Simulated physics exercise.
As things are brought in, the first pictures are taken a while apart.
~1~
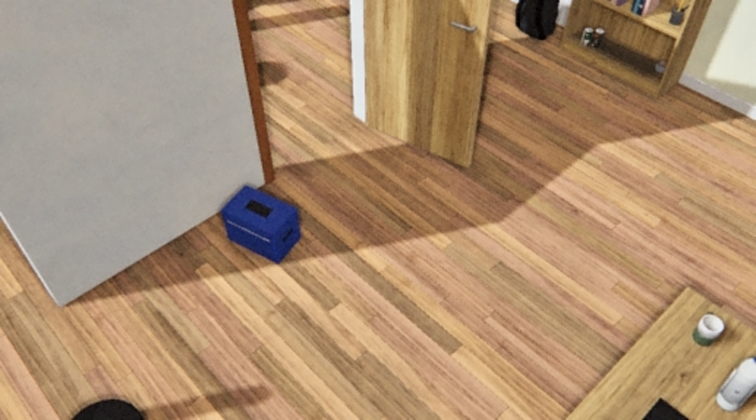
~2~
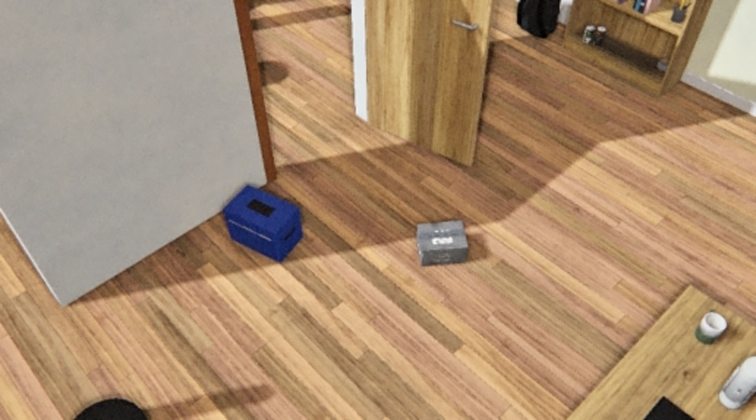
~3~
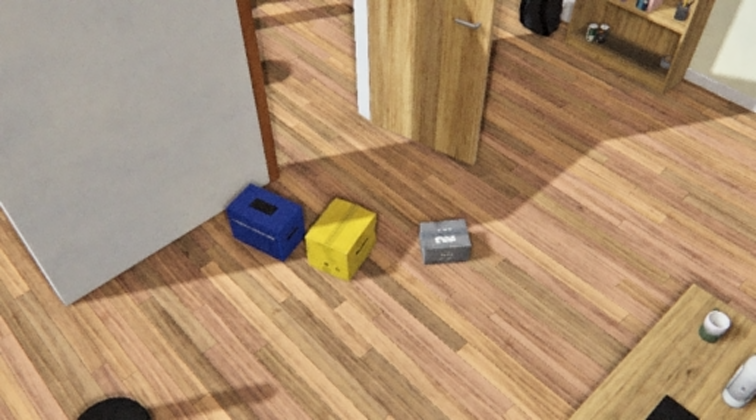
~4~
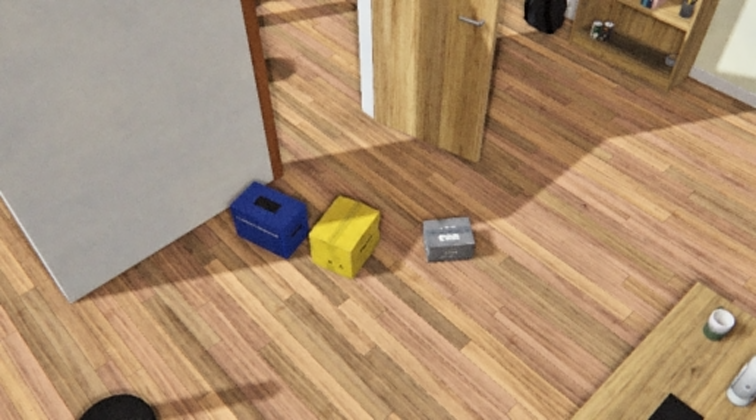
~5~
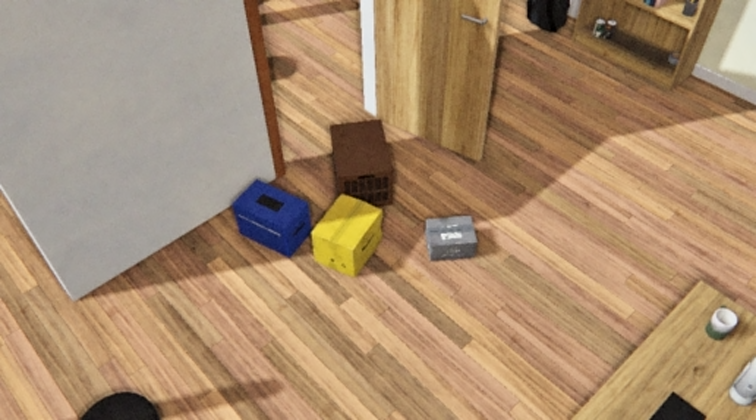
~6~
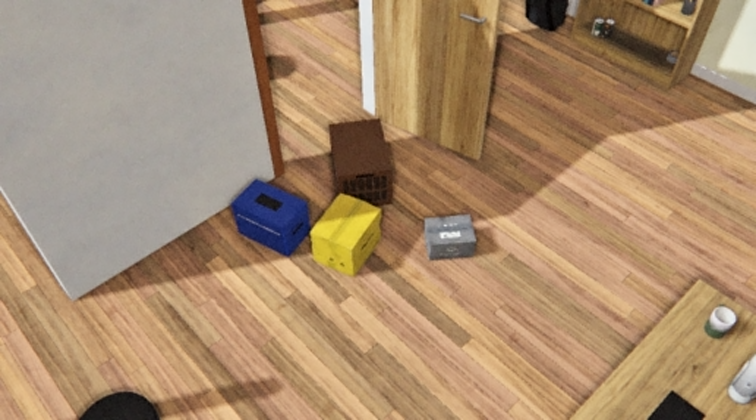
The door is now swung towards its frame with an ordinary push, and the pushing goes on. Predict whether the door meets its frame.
It falls short of the frame.
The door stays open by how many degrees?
The answer is roughly 50°.
Then, 0.80 s past the last view, door 87° open.
Then, 1.40 s past the last view, door 62° open.
Finally, door 52° open; all 4 still in place. Final places as the last picture's camera would see them, brown chest near (355, 164).
